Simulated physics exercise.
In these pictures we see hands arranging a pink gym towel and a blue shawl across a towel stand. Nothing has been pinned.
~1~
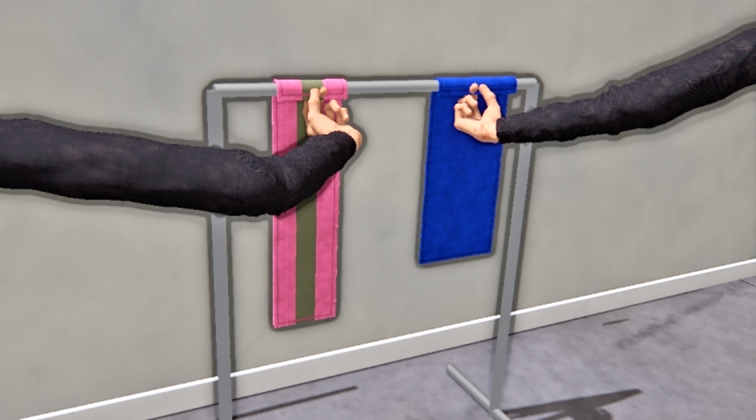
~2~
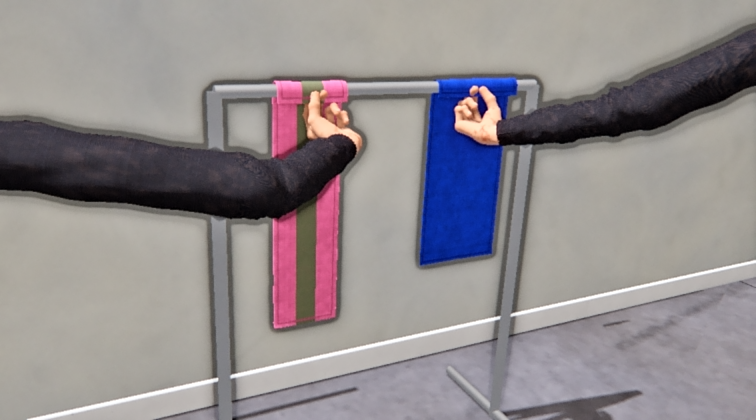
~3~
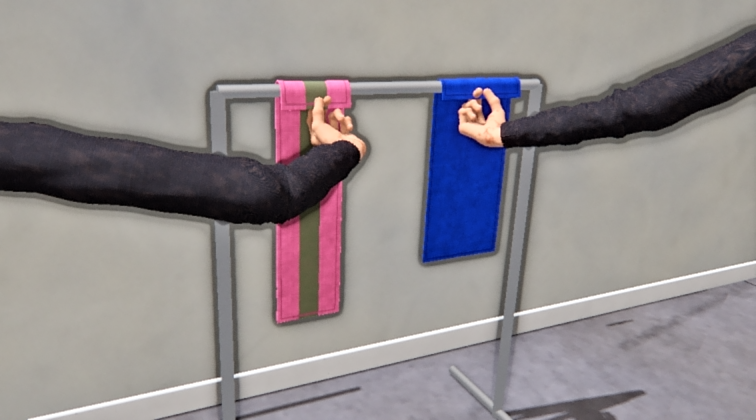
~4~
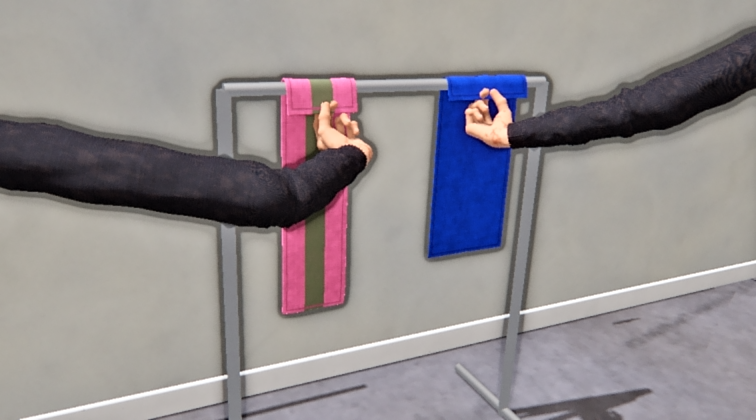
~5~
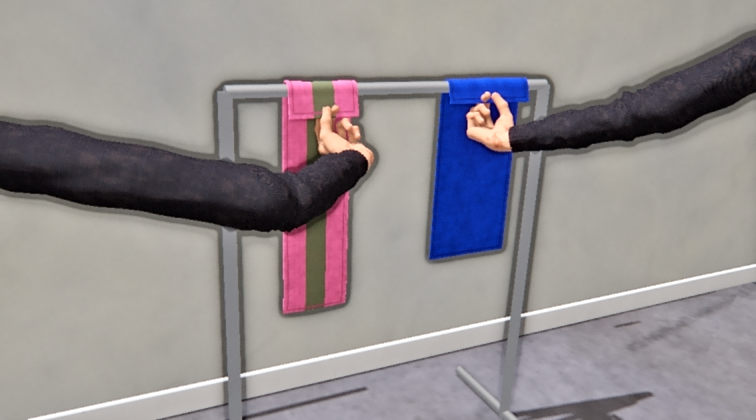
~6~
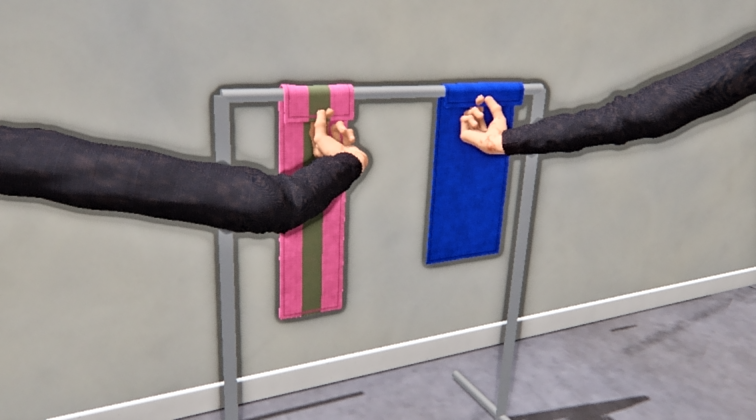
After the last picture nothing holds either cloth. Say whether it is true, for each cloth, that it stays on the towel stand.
Pink gym towel: False, it slides off; blue shawl: False, it slides off.
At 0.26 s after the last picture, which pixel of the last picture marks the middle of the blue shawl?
Estimated position: About (468, 209).
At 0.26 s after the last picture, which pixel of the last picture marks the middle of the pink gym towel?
I'd put it at about pixel (312, 247).
Then, 0.26 s on from there, gym towel clear of the rail and dropping near (312, 247); shawl clear of the rail and dropping near (468, 209).
Then, 0.46 s on from there, gym towel clear of the rail and dropping near (309, 411); shawl clear of the rail and dropping near (453, 365).
Then, 0.66 s on from there, gym towel in a heap on the floor; shawl in a heap on the floor.
In the end, gym towel in a heap on the floor; shawl in a heap on the floor. The pink gym towel is pulled off by its long side and the blue shawl slides off.
